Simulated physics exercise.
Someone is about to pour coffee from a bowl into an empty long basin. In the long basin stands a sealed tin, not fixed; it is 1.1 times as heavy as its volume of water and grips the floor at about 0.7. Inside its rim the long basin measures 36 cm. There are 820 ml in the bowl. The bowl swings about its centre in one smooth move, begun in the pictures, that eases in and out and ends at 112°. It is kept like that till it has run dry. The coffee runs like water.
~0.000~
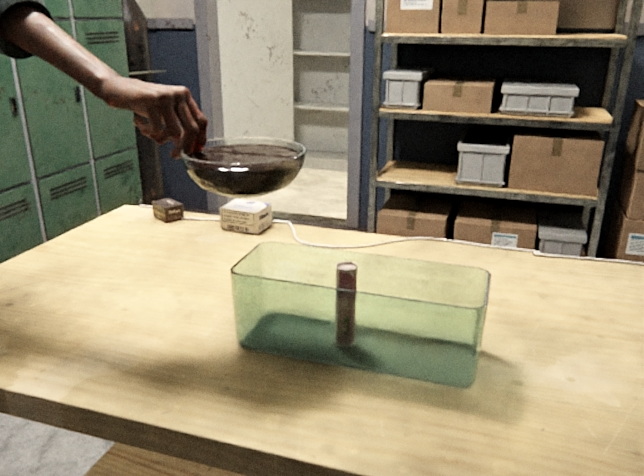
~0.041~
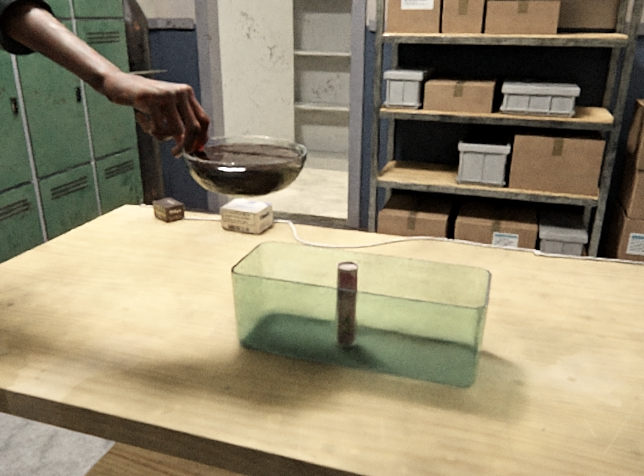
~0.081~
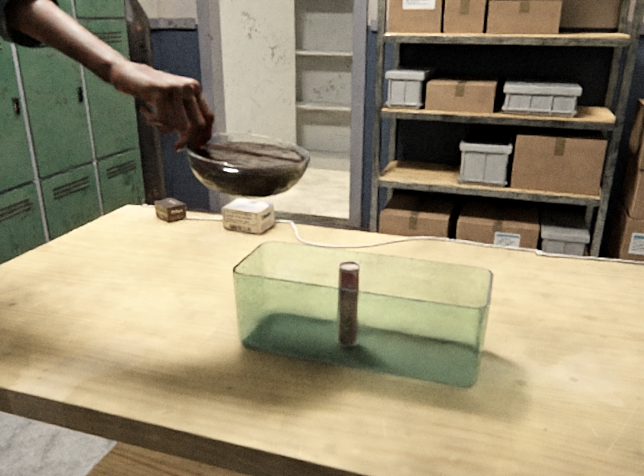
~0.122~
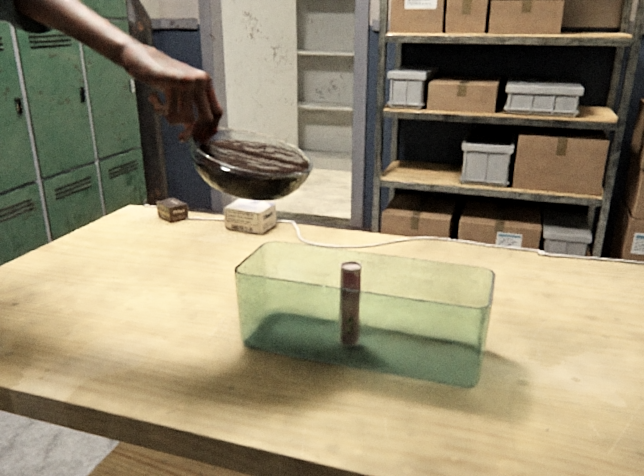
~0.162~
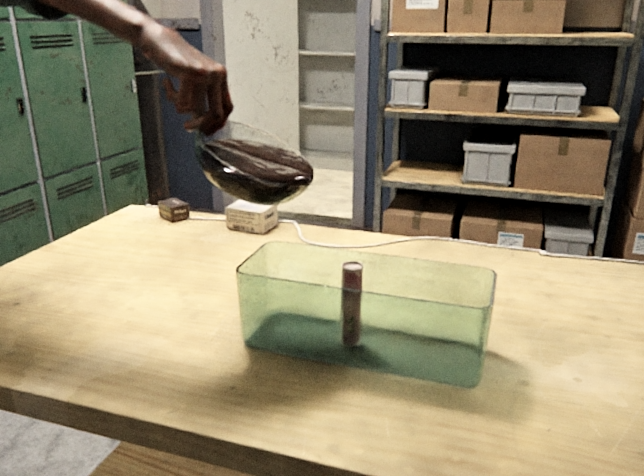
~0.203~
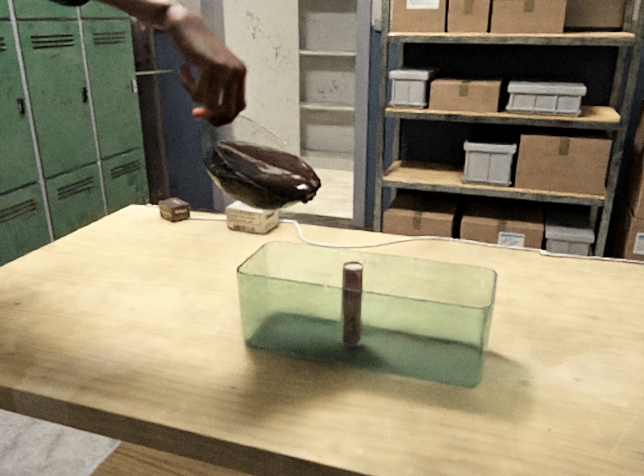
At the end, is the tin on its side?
The tin falls.
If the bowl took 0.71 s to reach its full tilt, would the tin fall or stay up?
Then it topples.
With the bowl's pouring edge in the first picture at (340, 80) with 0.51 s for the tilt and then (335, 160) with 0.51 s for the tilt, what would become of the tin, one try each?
First it stays up; then it stays up.
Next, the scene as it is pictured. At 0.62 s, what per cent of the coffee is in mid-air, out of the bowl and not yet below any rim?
About 6 per cent.
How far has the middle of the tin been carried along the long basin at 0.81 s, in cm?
About 9 cm.
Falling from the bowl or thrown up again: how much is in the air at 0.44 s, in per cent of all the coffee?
Some 20 per cent.
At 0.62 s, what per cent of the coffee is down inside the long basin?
Near 88 in a hundred.
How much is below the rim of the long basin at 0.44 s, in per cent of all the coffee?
Near 78 in a hundred.
After 0.44 s the tilt is 108° and 1 per cent is still to pour; the tin stands where it began.
After 0.62 s the tilt is 112° and 0 per cent is still to pour; the tin leans 10°.
After 0.81 s the tilt is 112° and 0 per cent is still to pour; the tin leans 50°.
After 1.01 s the tilt is 112° and 0 per cent is still to pour; the tin lies on its side.
In the end the tin lies on its side.
